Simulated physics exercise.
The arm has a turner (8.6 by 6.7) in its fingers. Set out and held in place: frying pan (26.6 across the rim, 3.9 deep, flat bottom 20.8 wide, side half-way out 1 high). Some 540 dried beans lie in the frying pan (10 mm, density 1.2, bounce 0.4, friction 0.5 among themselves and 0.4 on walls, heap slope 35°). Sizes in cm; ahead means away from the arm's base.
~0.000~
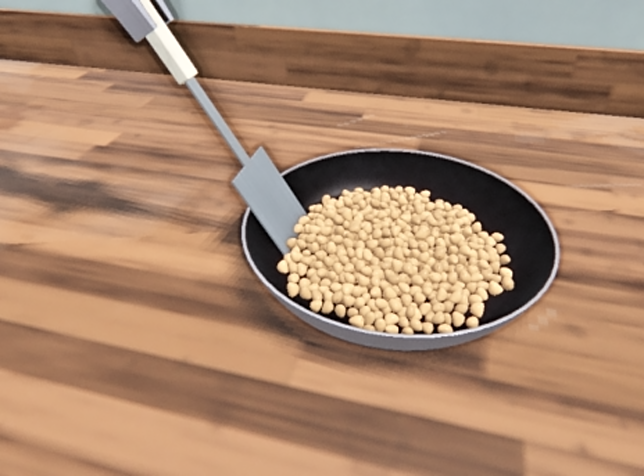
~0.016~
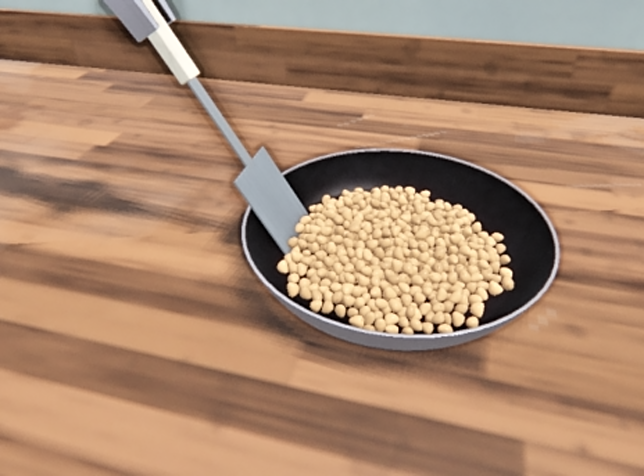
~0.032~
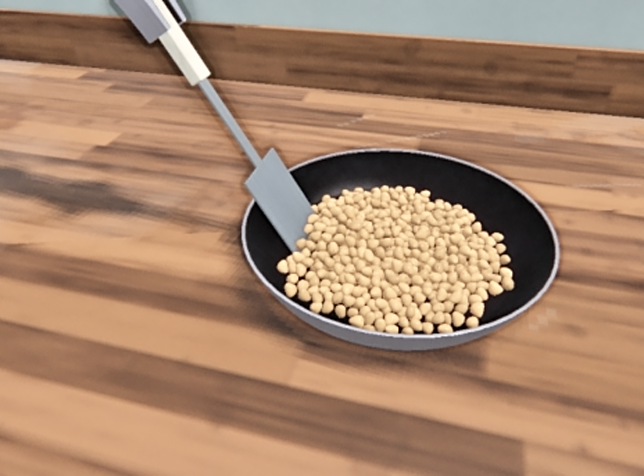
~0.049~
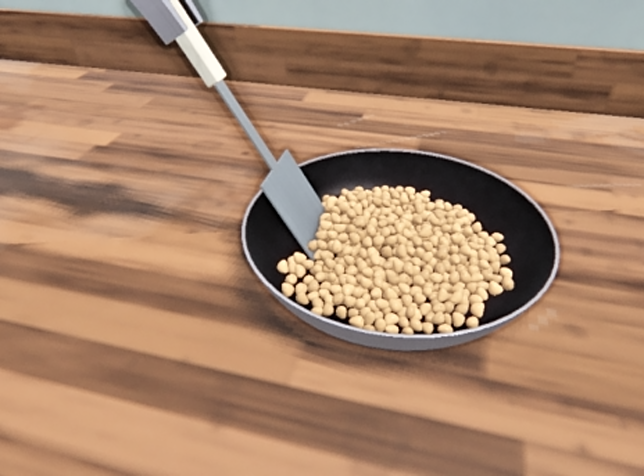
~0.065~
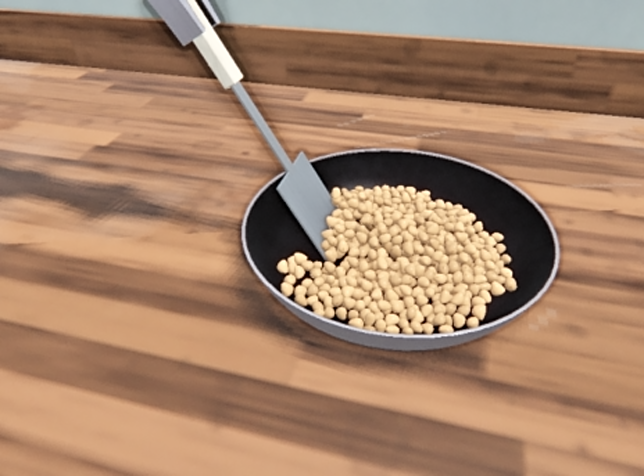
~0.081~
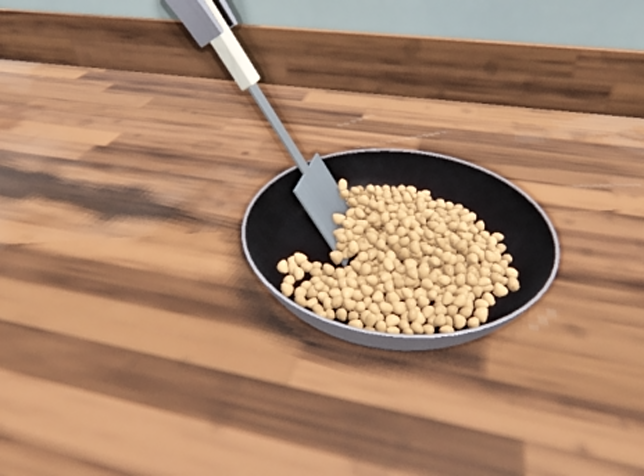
A robot arm holding a grey turner slides its blade a short way rightward through a black frying pan of pale dried beans on a wooden surface, pushing the left side of the heap inward while the pan stays still.
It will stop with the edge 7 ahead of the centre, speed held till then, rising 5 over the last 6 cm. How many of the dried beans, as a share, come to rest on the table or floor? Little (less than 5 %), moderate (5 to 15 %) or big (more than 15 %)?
Answer: Moderate; 5 to 15 % of the dried beans finish on the table or floor.
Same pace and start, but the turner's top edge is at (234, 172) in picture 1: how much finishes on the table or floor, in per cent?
Some 10 per cent.
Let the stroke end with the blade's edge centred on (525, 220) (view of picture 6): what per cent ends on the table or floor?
About 15 per cent.
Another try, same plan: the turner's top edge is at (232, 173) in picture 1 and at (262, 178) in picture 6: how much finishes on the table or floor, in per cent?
About 0 per cent.
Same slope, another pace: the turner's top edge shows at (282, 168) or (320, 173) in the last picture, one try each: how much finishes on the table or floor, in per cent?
Some 0 and 10 per cent.
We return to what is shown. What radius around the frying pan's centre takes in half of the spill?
Roughly 34 cm.
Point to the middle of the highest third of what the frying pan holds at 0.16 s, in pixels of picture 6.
Near (446, 242).
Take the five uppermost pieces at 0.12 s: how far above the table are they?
Some 6 cm.
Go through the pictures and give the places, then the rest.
The first picture shows turner top edge at (247, 163), sloping 59°; upper third of the load around (392, 243), from x 285 to 510, top at y 190; 536 in the frying pan.
The second picture shows turner top edge at (249, 163), sloping 59°; upper third of the load around (390, 241), from x 285 to 510, top at y 190.
The third picture shows turner top edge at (259, 165), sloping 59°; upper third of the load around (383, 239), from x 285 to 510, top at y 190.
The fourth picture shows turner top edge at (274, 167), sloping 59°; upper third of the load around (381, 236), from x 285 to 510, top at y 190.
The fifth picture shows turner top edge at (290, 169), sloping 59°; upper third of the load around (388, 238), from x 285 to 510, top at y 190.
The sixth picture shows turner top edge at (306, 171), sloping 59°; upper third of the load around (392, 238), from x 285 to 515, top at y 185; 536 in the frying pan.
After 0.12 s, sloping 59°, highest piece 7 above the table; 536 in the frying pan.
After 0.16 s, sloping 59°, highest piece 9 above the table; 536 in the frying pan.
After 0.38 s, sloping 59°, highest piece 5 above the table; 500 in the frying pan, 35 on the table or floor, 1 on the blade or in flight.
After 1.43 s, sloping 59°, highest piece 5 above the table; 499 in the frying pan, 37 on the table or floor.
At rest, 499 in the frying pan, 37 on the table or floor. That is 7 % on the table or floor.
